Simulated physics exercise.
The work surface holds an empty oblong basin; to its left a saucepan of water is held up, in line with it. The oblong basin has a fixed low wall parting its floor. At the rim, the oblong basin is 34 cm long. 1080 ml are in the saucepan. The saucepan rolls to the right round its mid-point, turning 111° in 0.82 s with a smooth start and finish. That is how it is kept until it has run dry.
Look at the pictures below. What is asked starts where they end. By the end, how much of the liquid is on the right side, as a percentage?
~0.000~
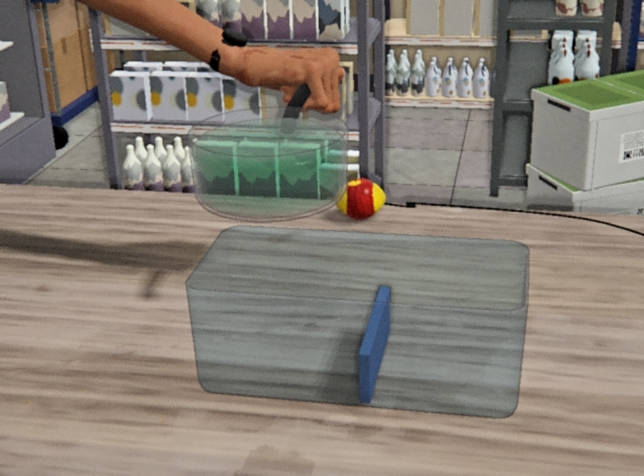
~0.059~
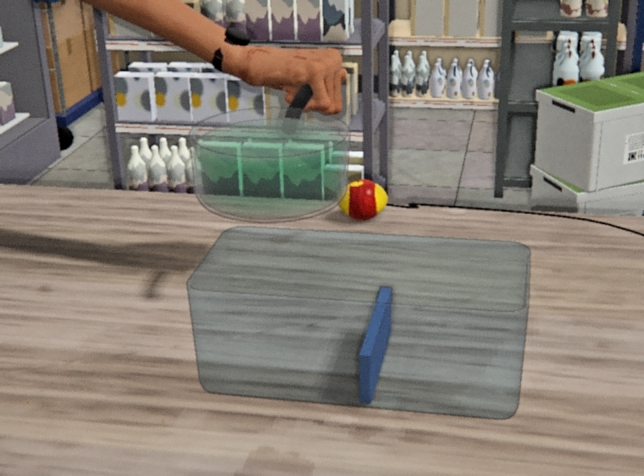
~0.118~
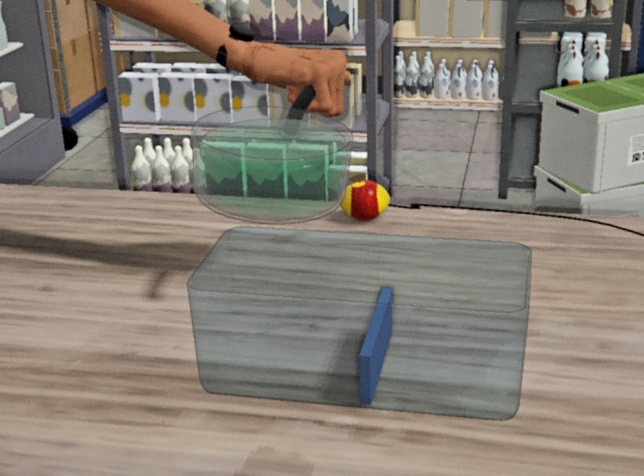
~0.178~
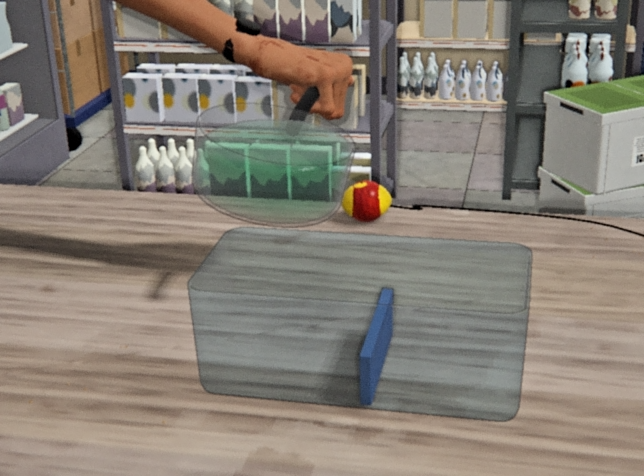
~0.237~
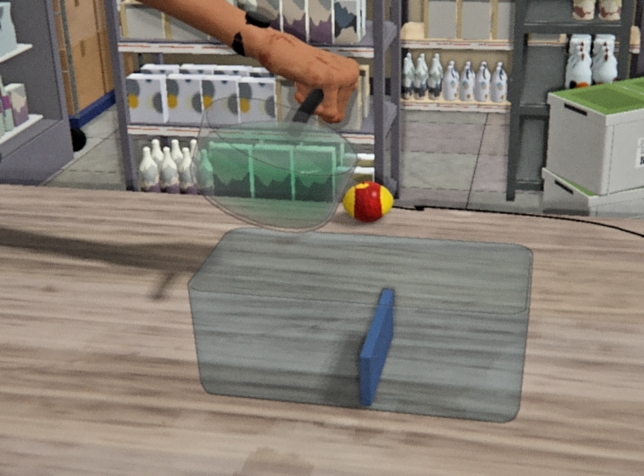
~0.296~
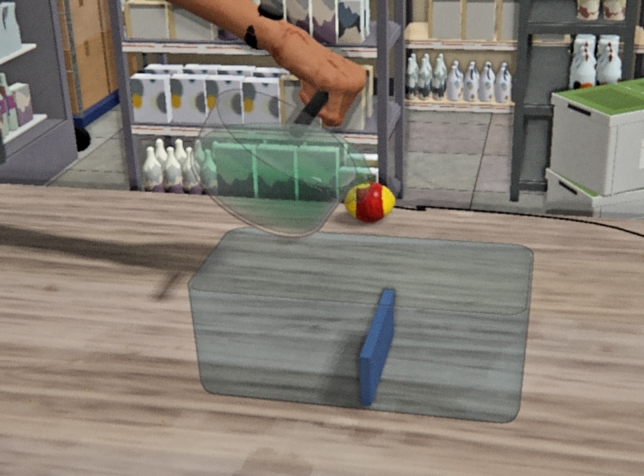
Around 65 percent.
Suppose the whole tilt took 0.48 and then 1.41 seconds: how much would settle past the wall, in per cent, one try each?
45 in a hundred, followed by 75 in a hundred.
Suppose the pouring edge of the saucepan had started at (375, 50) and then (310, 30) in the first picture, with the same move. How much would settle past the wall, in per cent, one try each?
85 per cent first, 60 per cent second.
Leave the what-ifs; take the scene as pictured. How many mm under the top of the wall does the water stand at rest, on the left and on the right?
46 mm left, 28 mm right.
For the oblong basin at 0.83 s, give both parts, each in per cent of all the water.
About 30 % left, 64 % right.
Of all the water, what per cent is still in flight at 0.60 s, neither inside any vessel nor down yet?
Roughly 24 %.
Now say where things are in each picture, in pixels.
In the first picture, tilt 0°; pouring edge (346, 135); surface from (197, 136) to (344, 142); the oblong basin's rim runs from (206, 257) to (527, 276); the wall's top is at (375, 320).
In the second picture, tilt 1°; pouring edge (348, 138); surface from (199, 136) to (346, 144).
In the third picture, tilt 6°; pouring edge (350, 144); surface from (201, 135) to (349, 146).
In the fourth picture, tilt 12°; pouring edge (353, 154); surface from (203, 135) to (352, 149).
In the fifth picture, tilt 21°; pouring edge (354, 167); surface from (204, 136) to (354, 158); 2 per cent is over the edge.
In the sixth picture, tilt 32°; pouring edge (353, 182); surface from (204, 136) to (346, 165); 8 per cent is over the edge.
By 0.60 s the tilt is 93° and 18 per cent is still to pour, 5 is left of the wall and 51 right of it.
By 0.83 s the tilt is 111° and 3 per cent is still to pour, 30 is left of the wall and 64 right of it.
By 1.06 s the tilt is 111° and 0 per cent is still to pour, 34 is left of the wall and 65 right of it.
By 1.32 s the tilt is 111° and 0 per cent is still to pour, 34 is left of the wall and 65 right of it.
At rest 34 per cent lies left of the wall, 65 right of it and 0 outside.
